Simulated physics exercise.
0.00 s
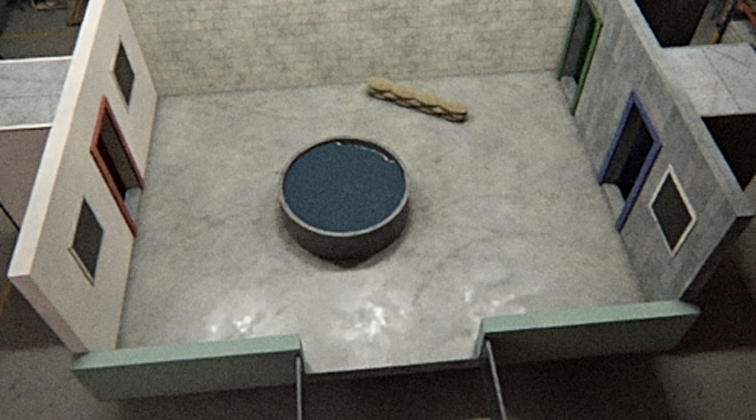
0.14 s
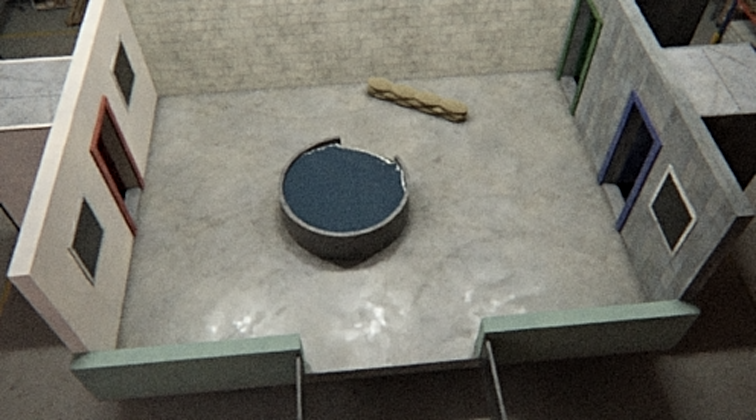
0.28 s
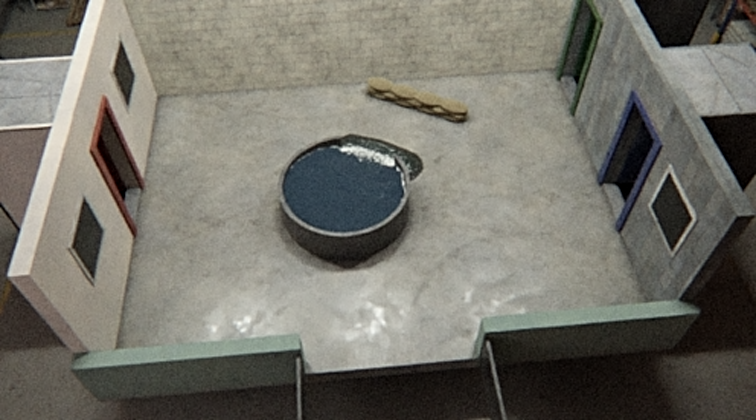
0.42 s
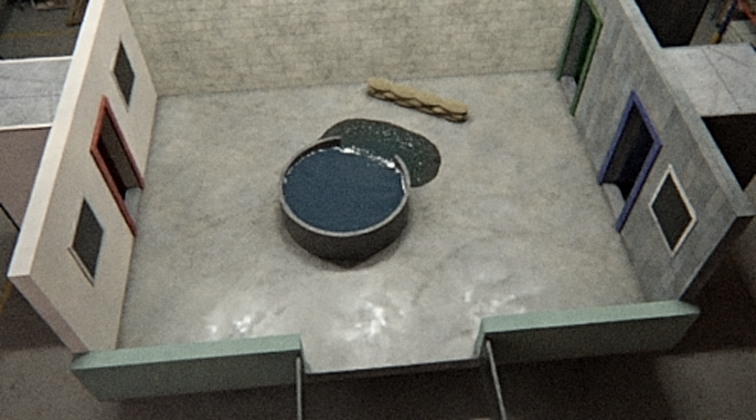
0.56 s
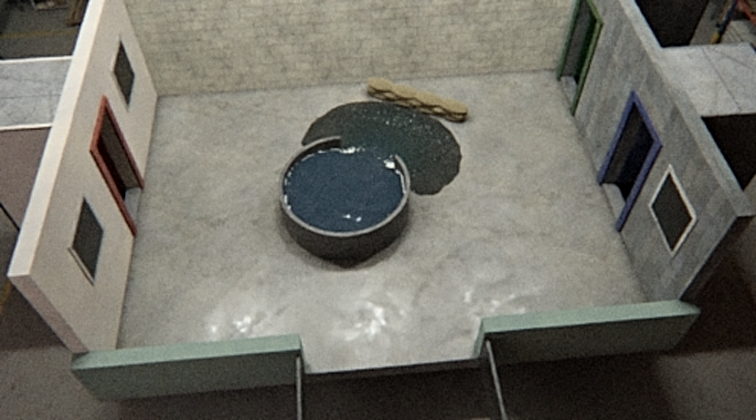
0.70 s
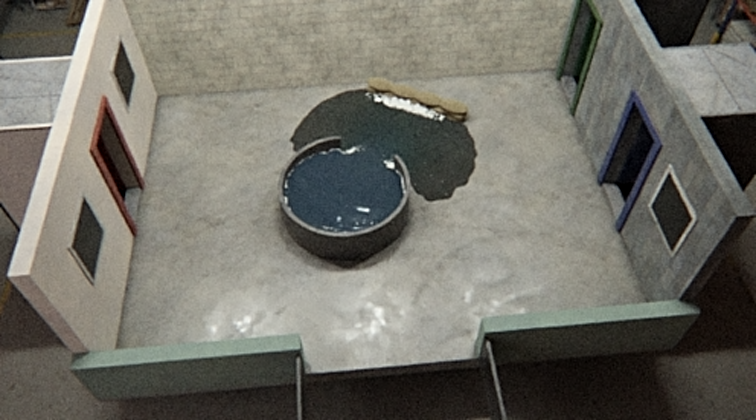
The clip shows a round tank of dark water in a walled bay with coloured doorways; part of its far side opens, and water pours out, spreading across the pale floor until it meets the row of sandbags behind.
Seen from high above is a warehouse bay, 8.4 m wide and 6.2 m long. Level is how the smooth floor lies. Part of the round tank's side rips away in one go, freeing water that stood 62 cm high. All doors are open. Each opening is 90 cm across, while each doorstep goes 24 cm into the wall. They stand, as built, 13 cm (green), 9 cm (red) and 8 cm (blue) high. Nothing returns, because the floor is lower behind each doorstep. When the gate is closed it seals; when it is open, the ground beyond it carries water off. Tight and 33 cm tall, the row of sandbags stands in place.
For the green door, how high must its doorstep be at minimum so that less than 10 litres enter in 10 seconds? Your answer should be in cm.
It must be at least about 6 cm.
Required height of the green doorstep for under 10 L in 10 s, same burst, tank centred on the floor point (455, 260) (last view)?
You'd need some 24 cm.
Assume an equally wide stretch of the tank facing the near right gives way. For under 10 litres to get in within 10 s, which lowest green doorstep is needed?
Then the minimum is about 7.0 cm.
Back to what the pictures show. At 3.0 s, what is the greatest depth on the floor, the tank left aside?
About 22 cm.
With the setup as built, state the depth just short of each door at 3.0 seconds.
Depths in cm: Green 7, red 0, blue 10.
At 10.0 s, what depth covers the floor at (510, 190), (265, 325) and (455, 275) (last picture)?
Around 2 cm, 5 cm and 3 cm.
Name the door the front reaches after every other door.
Red.
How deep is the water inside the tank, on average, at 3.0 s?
The mean depth is about 26 cm.
After 1.4 s water covers 15 % of the floor, deepest (36 cm) near (405, 110); it has not reached the green door.
After 3.0 s water covers 35 % of the floor, deepest (22 cm) near (397, 117); 7 cm at the green door, 0 litres in over its 13 cm doorstep.
After 10.0 s water covers 95 % of the floor, deepest (8 cm) near (112, 376); 6 cm at the green door, 0 litres in over its 13 cm doorstep.
At the green door as built, the water arrived by 2.0 s and peaked near 9 cm at 2.6 s.
With a doorstep of 5 cm, 15 litres would have come in within the 10 s; with 6.5 cm, 7 litres. So under 10 litres takes about 6 cm.
